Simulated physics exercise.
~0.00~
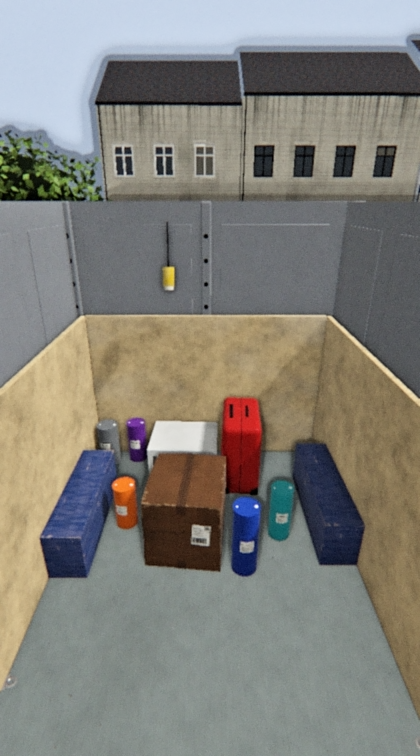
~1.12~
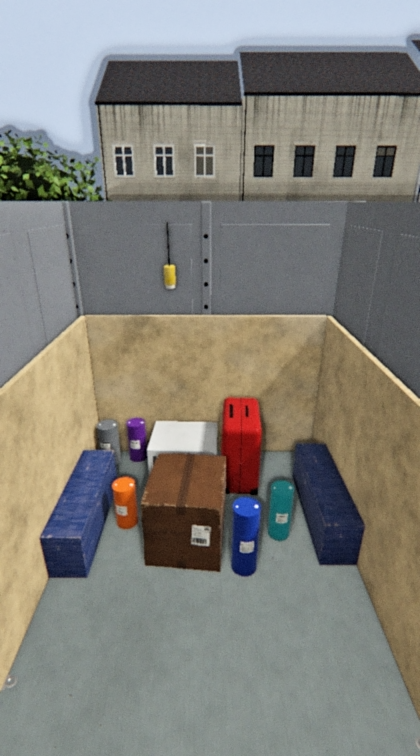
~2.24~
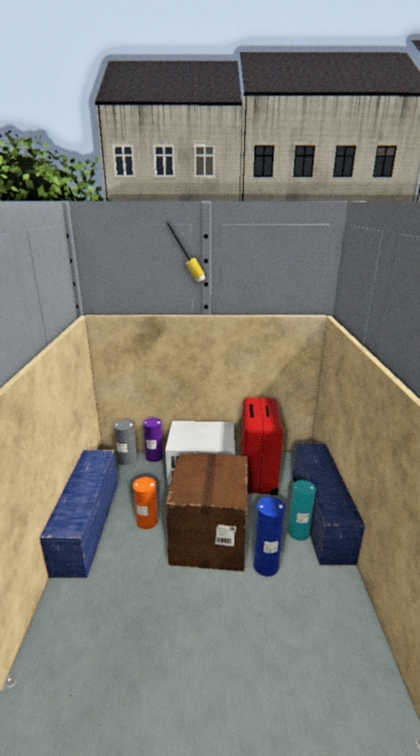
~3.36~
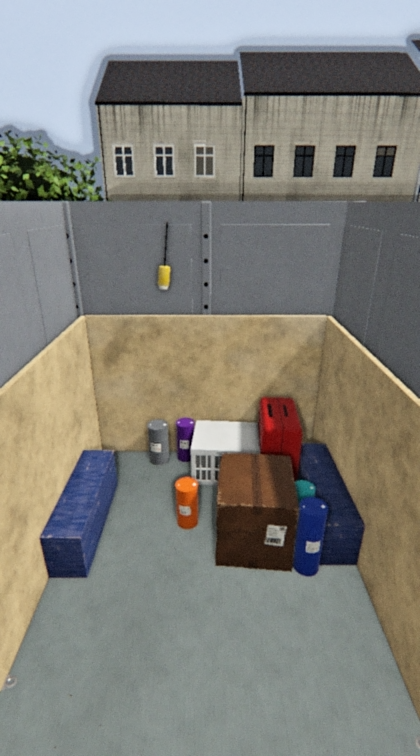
In the load bay of a moving van, loose canisters, a brown box, a white chest and a red case stand still, then slide right as a hanging yellow object swings, ending upright and shifted, with the brown box and blue canister close to the right wheel box.
